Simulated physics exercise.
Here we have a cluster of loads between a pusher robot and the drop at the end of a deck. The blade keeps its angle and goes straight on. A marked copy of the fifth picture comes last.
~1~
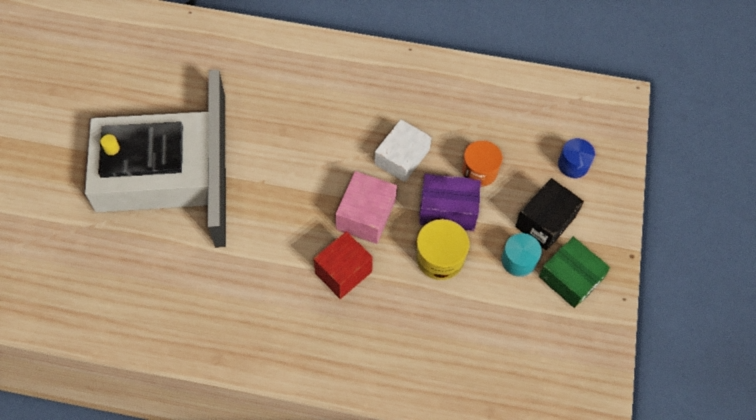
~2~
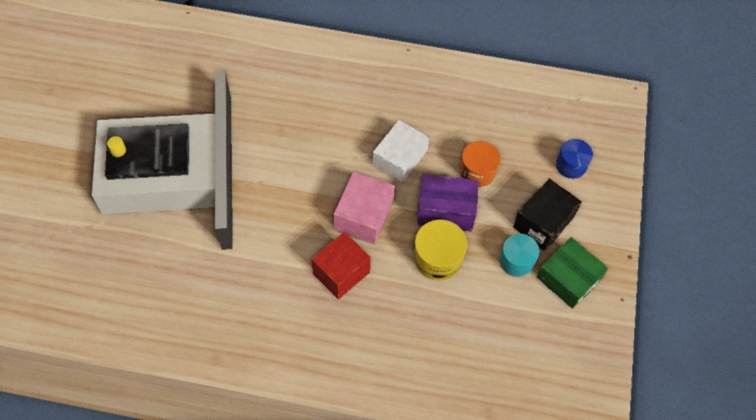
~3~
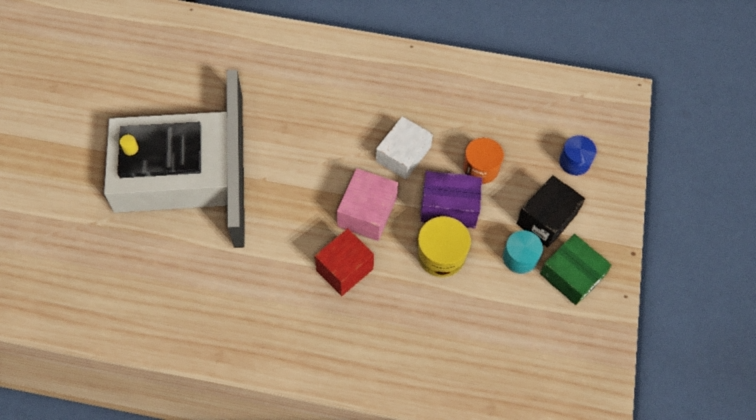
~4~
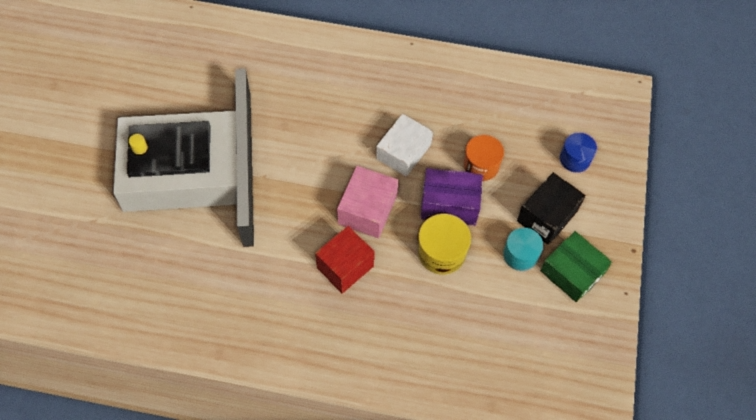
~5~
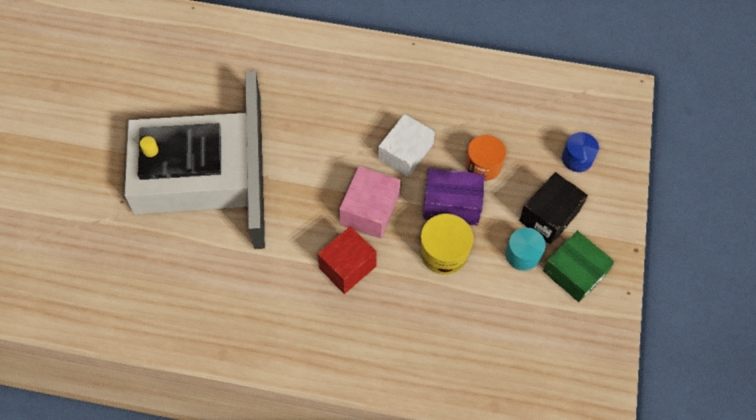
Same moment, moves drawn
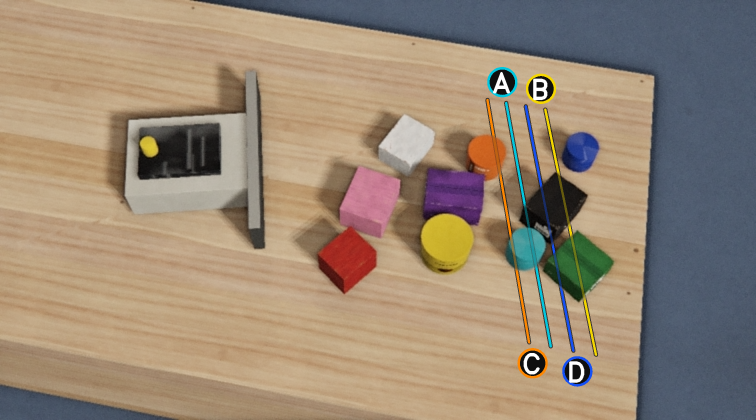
A pusher robot with a wide grey plate creeping right across a wooden deck towards a still cluster of coloured blocks and cylinders.
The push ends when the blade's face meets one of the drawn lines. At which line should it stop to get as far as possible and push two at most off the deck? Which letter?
B is the last line within the limit.
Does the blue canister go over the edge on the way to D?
No.
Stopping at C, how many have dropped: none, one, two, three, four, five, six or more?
By then, none.
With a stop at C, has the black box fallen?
No.
On the marked copy, A at (527, 216); B at (569, 223); C at (507, 213); D at (548, 220).
Following B. Soon after the start, robot (300, 170); red crate (386, 280); pink crate (396, 198).
Later, robot (416, 190); black box (595, 215); green parcel (587, 270).
In the end, robot (507, 206); black box over the edge; green parcel over the edge; two fallen.
As for the rest, A is within the limit but short; C is within the limit but short; D is within the limit but short.
